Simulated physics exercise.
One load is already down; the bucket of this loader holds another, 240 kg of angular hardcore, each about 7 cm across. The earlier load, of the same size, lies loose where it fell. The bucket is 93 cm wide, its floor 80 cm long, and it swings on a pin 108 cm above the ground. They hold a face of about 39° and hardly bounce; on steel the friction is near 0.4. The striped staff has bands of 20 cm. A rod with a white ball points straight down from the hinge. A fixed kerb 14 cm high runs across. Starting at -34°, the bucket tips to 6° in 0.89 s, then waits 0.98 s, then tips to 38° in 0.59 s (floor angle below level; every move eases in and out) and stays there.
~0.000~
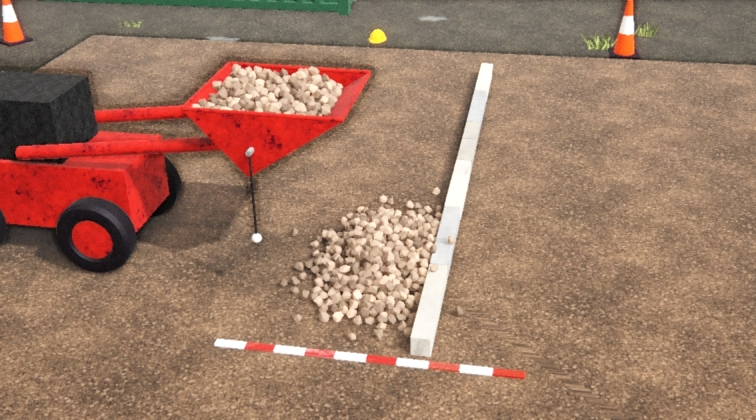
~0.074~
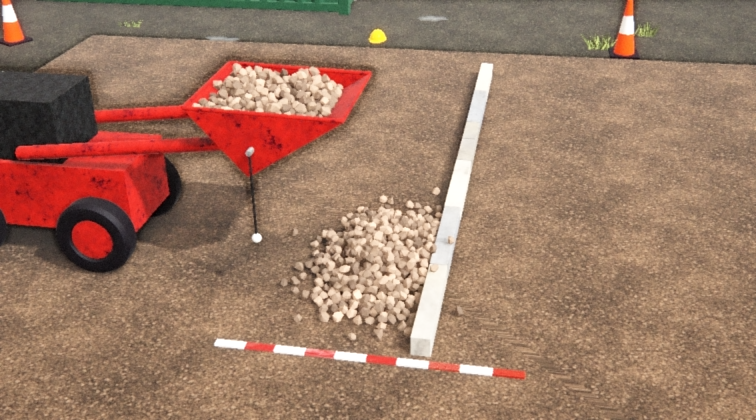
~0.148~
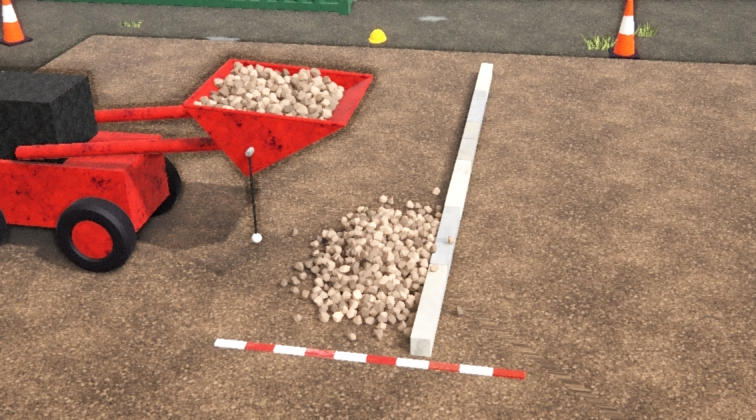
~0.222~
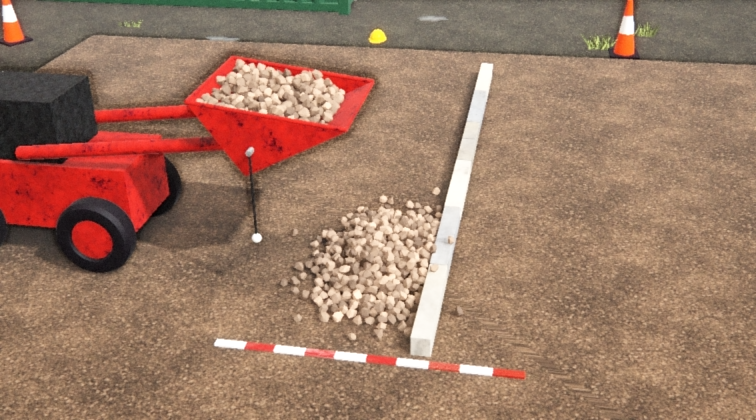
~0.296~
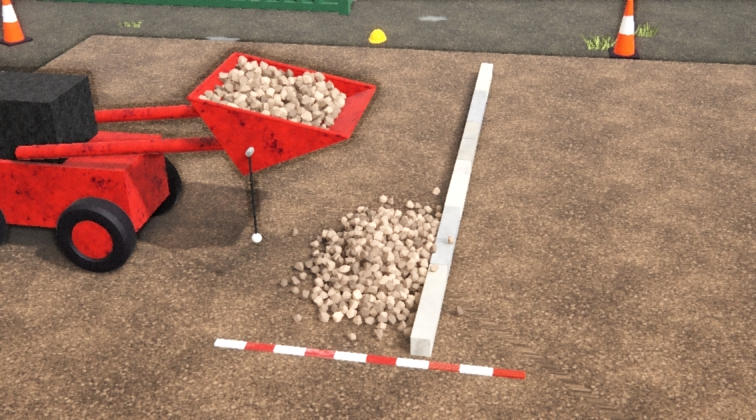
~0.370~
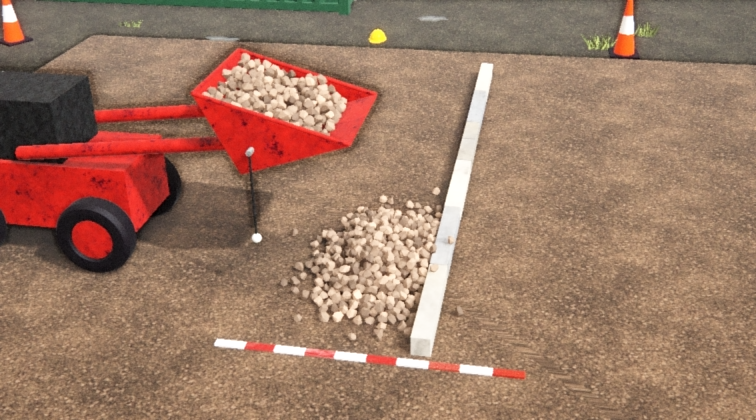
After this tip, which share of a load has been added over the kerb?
Some 4 per cent is added.
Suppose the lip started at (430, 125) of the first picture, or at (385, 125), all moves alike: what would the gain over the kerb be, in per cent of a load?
First some 80, then 25 per cent.
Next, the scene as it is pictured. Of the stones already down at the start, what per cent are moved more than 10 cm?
Roughly 0 per cent of them.
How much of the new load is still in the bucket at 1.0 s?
Roughly 100 per cent is still inside.
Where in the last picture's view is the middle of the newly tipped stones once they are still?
Near (382, 241).
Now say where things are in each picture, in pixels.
Lip at (342, 120), floor tilted -34°, highest stones at (275, 80). The earlier load is highest near (375, 236), 24 cm above ground level, 100 % on this side of the kerb, in the first picture.
Lip at (343, 121), floor tilted -33°, highest stones at (266, 80); the stones move at 0.1 m/s on average, in the second picture.
The bucket is at -31°, its lip at (344, 125); the top of the load is at (251, 78); the stones move at 0.1 m/s on average, in the third picture.
Lip at (346, 130), floor tilted -28°, highest stones at (237, 74); the stones move at 0.2 m/s on average, in the fourth picture.
The bucket is at -24°, its lip at (348, 137); the top of the load is at (237, 73); the stones move at 0.2 m/s on average, in the fifth picture.
The bucket is at -19°, its lip at (350, 145); the top of the load is at (240, 70); the stones move at 0.2 m/s on average, in the sixth picture.
After 0.7 s the floor is at -0°; in per cent of one load, 100 in the bucket, 100 on this side of the kerb; the foremost stones are at (433, 276).
After 1.0 s the floor is at 6°; in per cent of one load, 100 in the bucket, 100 on this side of the kerb; the foremost stones are at (433, 276).
After 2.9 s the floor is at 38°; in per cent of one load, 25 in the bucket, 175 on this side of the kerb; the foremost stones are at (433, 275).
After 5.3 s the floor is at 38°; in per cent of one load, 0 in the bucket, 196 on this side of the kerb, 4 over the kerb; the foremost stones are at (517, 266). Net gain over the kerb, 4.
